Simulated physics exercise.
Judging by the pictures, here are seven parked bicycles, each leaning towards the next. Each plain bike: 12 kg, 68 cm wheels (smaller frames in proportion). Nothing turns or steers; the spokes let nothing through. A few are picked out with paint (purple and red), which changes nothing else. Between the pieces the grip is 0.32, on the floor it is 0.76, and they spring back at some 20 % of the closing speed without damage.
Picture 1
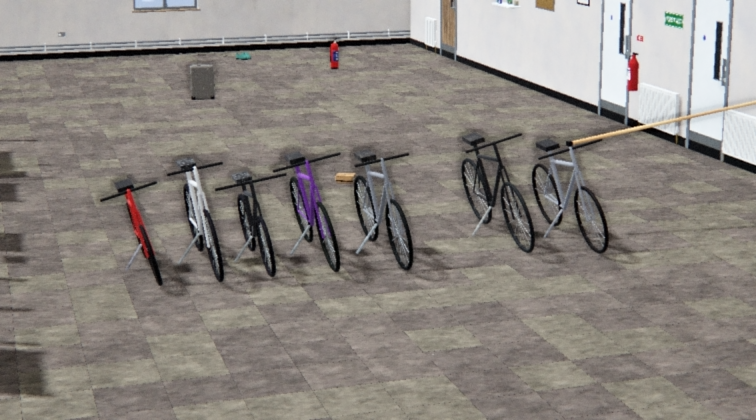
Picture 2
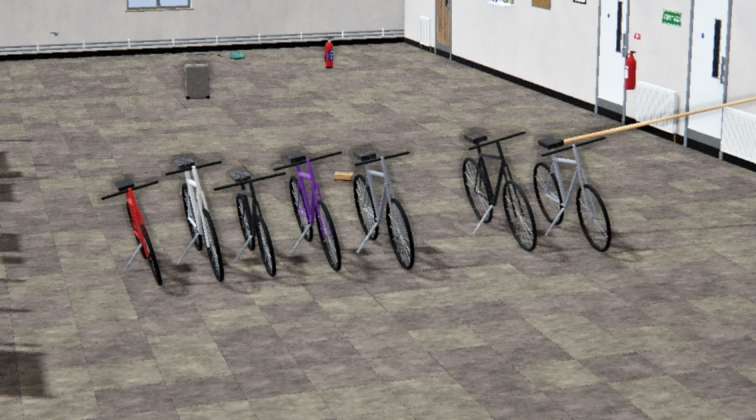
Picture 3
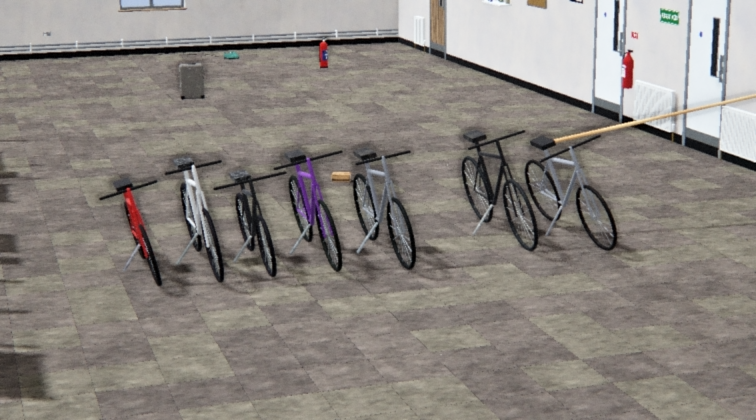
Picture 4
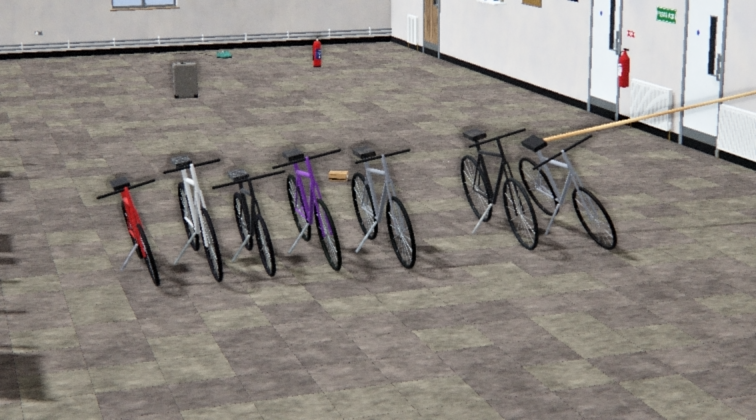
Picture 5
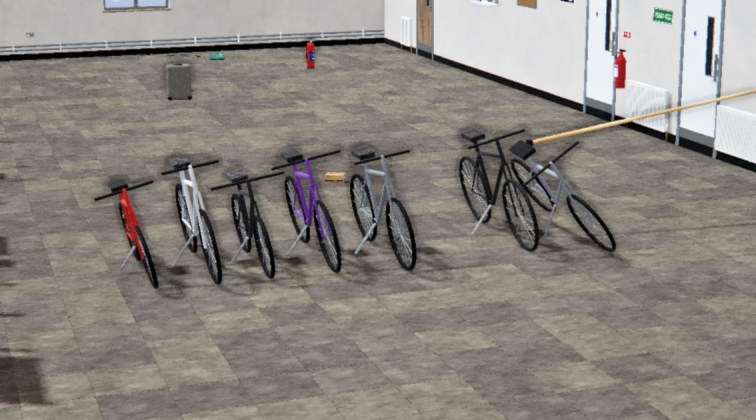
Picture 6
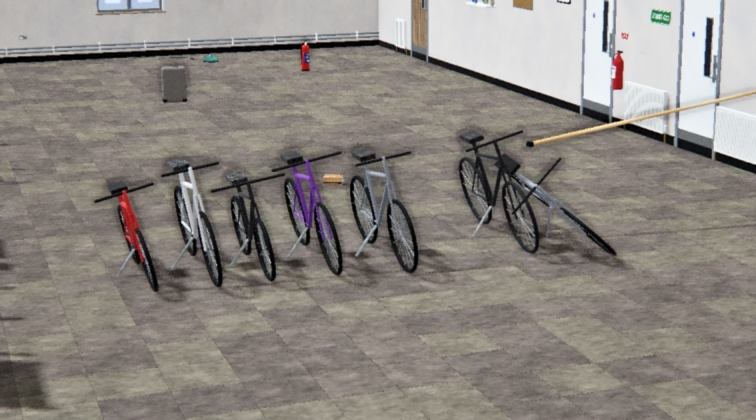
In a large room with a tiled floor, seven bicycles stand parked in a row, one red and one purple. A wooden pole from the right pushes the seat of the rightmost grey bicycle leftward, and the bicycle leans over further and further toward the black one beside it, while the other bicycles stay upright.
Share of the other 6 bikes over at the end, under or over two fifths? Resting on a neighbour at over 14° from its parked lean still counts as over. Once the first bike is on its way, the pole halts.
Not even two fifths.
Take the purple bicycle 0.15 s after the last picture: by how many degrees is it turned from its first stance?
Some 0 degrees.
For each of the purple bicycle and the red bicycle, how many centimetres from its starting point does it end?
Purple ends up 0 cm away; red ends up 0 cm away.
Then, 0.15 s after the last picture, none of the 6 other bicycles over, 1 disturbed.
Then, 0.39 s after the last picture, 1 of the 6 other bicycles over.
At rest, 1 of the 6 other bicycles over; red bicycle unmoved; purple bicycle unmoved. That is 17 per cent. Five left standing. As the last picture would show them, middles, red bicycle near (132, 229), purple bicycle near (308, 205).
